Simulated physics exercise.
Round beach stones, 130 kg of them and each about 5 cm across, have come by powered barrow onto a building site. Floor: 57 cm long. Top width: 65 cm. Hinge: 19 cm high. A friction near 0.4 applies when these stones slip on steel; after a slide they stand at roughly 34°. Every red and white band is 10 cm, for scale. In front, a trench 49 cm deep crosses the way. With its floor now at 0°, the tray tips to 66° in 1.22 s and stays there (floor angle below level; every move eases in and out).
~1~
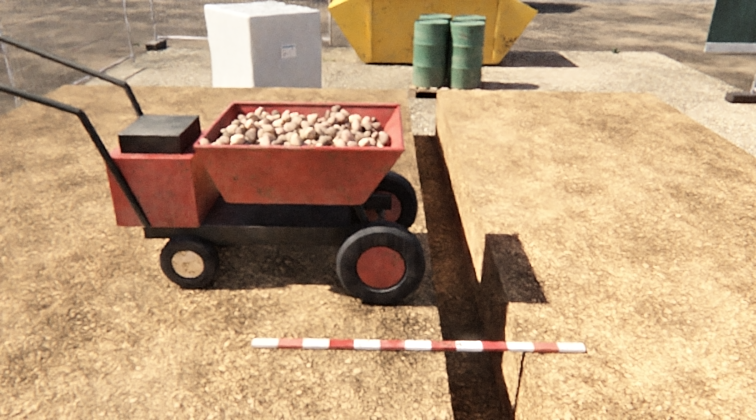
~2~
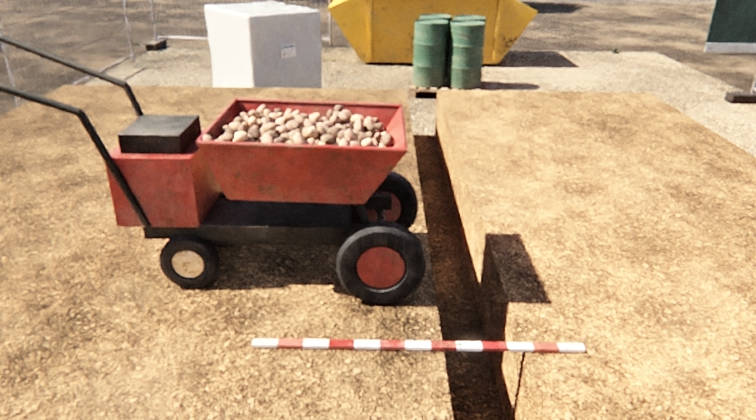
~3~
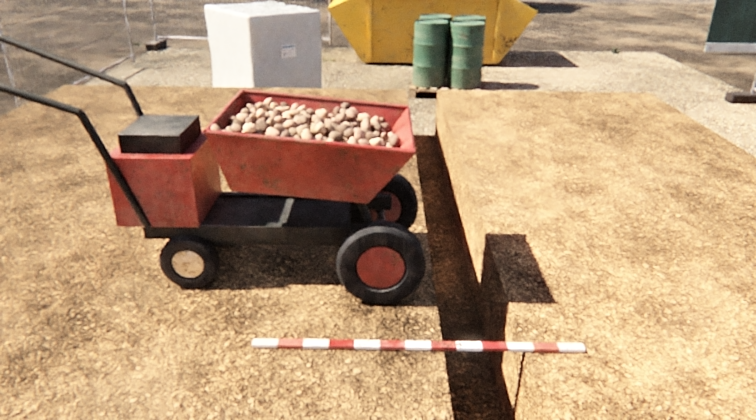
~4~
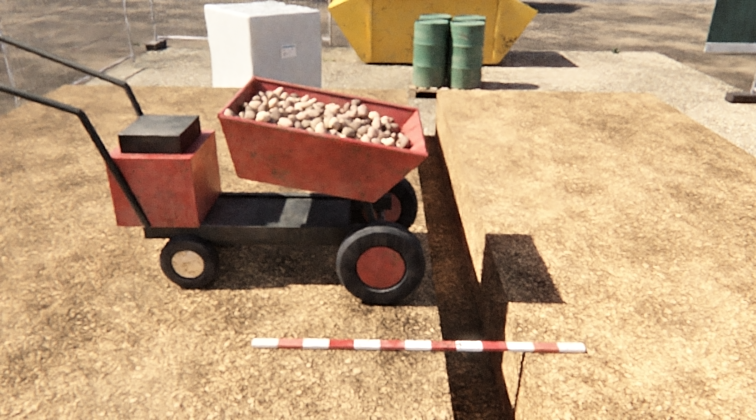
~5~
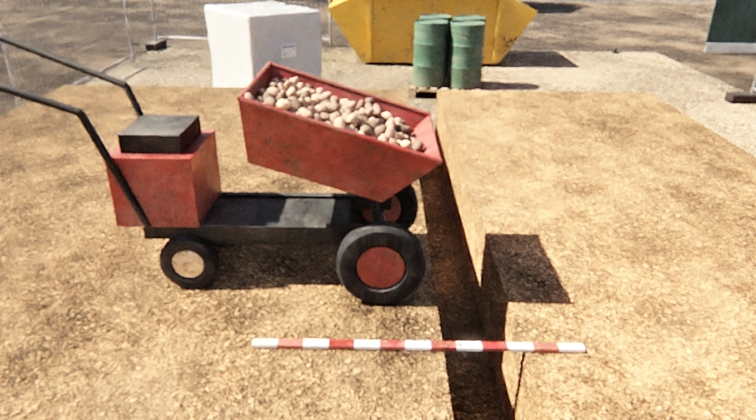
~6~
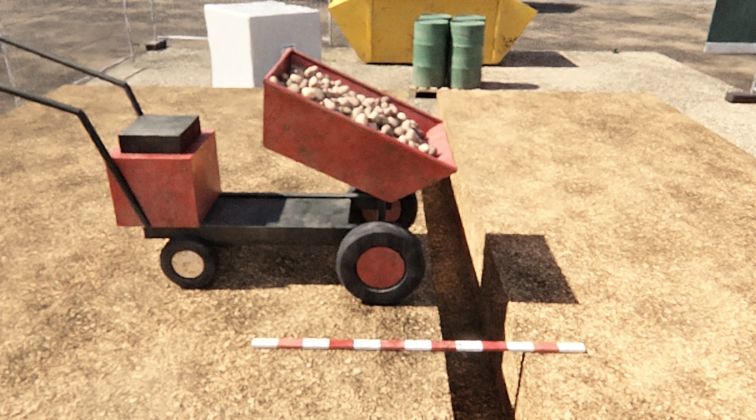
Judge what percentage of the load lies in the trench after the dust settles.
About 24 %.
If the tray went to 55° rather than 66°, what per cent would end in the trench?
In that case near 15 per cent.
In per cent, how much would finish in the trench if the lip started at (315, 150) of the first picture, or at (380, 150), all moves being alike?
First place roughly 85%, second roughly 40%.
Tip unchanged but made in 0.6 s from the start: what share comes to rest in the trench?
Trench share: Approx. 15%.
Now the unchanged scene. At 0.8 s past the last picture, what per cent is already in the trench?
Something like 0 in a hundred.
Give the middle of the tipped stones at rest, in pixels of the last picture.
Roughly at pixel (540, 265).
Then, 0.4 s after the last picture the floor is at 56°, 100 % in the tray; the foremost stones are at (503, 192).
Then, 0.8 s after the last picture the floor is at 66°, 61 % in the tray, 39 % past the trench; the foremost stones are at (595, 263).
Then, 1.2 s after the last picture the floor is at 66°, 33 % in the tray, 2 % in the trench, 66 % past the trench; the foremost stones are at (680, 244).
Then, 3.1 s after the last picture the floor is at 66°, 3 % in the tray, 24 % in the trench, 72 % past the trench; the foremost stones are past the picture's edge.
